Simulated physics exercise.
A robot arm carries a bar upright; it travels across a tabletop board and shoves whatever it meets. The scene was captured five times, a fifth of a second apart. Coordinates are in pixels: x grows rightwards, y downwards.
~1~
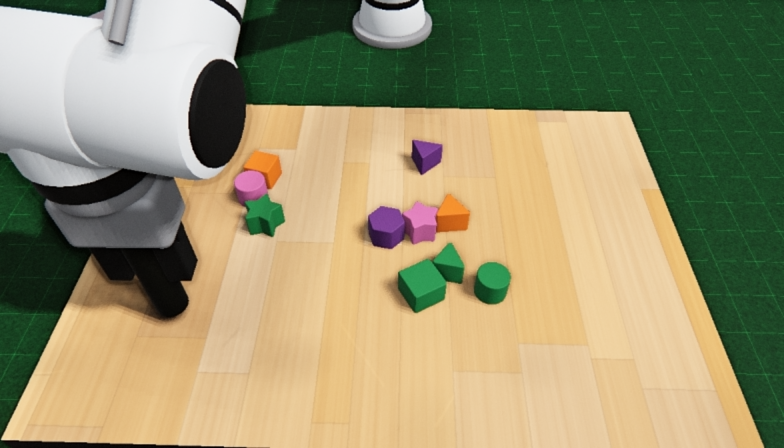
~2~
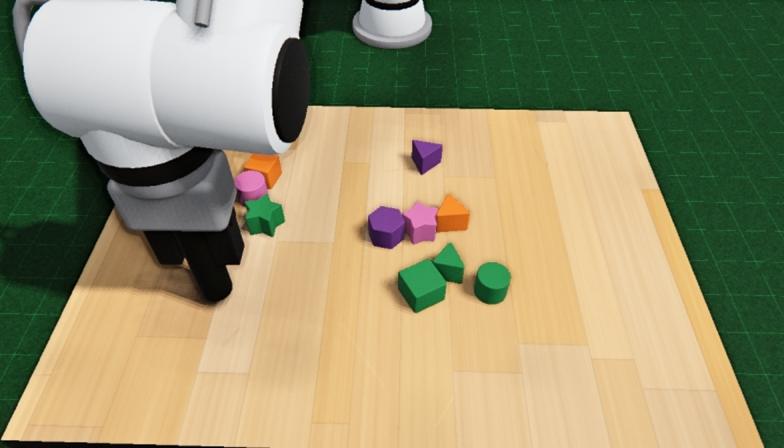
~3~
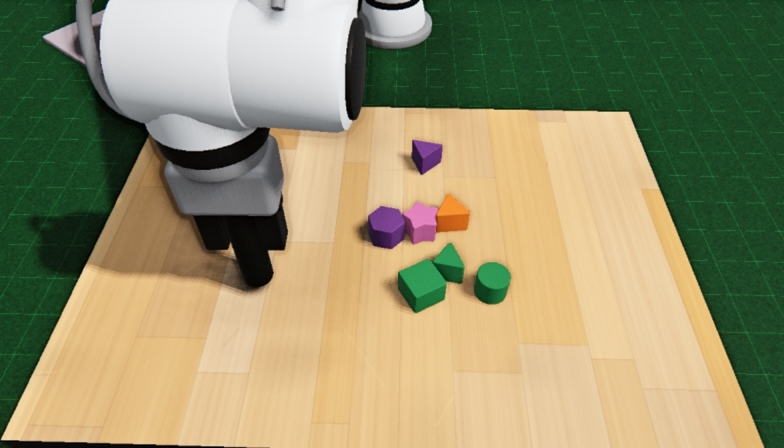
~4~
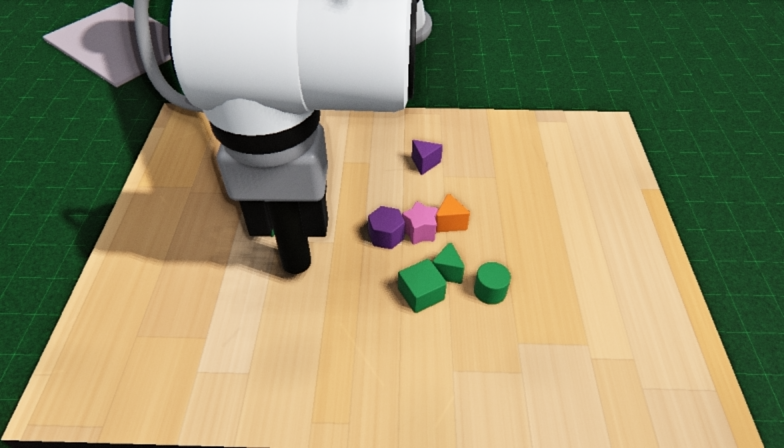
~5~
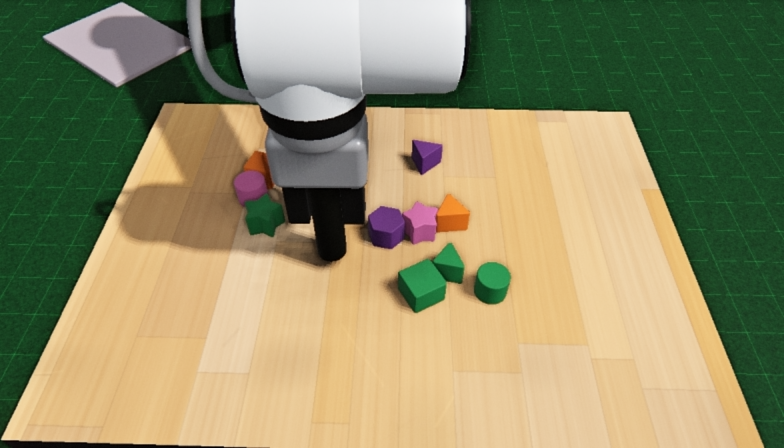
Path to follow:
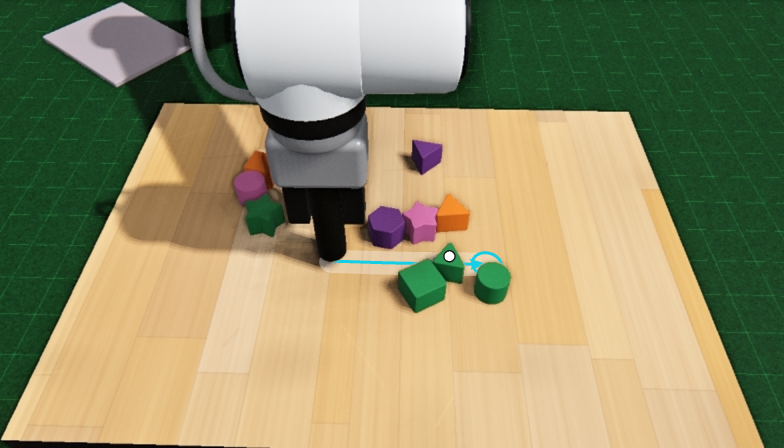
On a light wooden board over a green floor, a white robot arm moved its dark bar steadily rightward and slightly away, passing in front of some colored blocks, while all the blocks stayed still.
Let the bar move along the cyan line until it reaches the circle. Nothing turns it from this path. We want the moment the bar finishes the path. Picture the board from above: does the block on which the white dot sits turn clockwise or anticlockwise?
From overhead, the rotation is clockwise.
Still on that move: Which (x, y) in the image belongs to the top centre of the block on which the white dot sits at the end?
Just about (484, 270).
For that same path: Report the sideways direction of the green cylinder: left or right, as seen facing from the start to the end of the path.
The right.
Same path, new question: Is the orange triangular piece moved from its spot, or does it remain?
At the end of the path, it will still be in place.
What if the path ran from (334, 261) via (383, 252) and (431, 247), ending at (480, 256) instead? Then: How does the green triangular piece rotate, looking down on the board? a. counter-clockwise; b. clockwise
My pick is b.
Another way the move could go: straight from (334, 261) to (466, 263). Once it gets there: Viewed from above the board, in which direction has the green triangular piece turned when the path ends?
That block twists clockwise.
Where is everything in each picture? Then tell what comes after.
The first picture shows bar's lower end (173, 304); green square piece (423, 277); green triangular piece (449, 256); orange triangular piece (452, 206); green cylinder (494, 275).
The second picture shows bar (218, 289); blocks still.
The third picture shows bar (259, 275); blocks still.
The fourth picture shows bar (297, 263); blocks still.
The fifth picture shows bar (332, 251); green square piece (423, 277); green triangular piece (449, 256); orange triangular piece (452, 206); green cylinder (494, 275).
Drawn move, from (334, 261) directly to (487, 264); the dot is on the green triangular piece.
What follows on the original path. One third of the way, bar (385, 252); nothing pushed yet.
Two thirds of the way, bar (438, 253); green triangular piece (462, 258).
At the end, bar (489, 254); green square piece still; green triangular piece (484, 270), turned 65° clockwise; orange triangular piece still; green cylinder (507, 286).
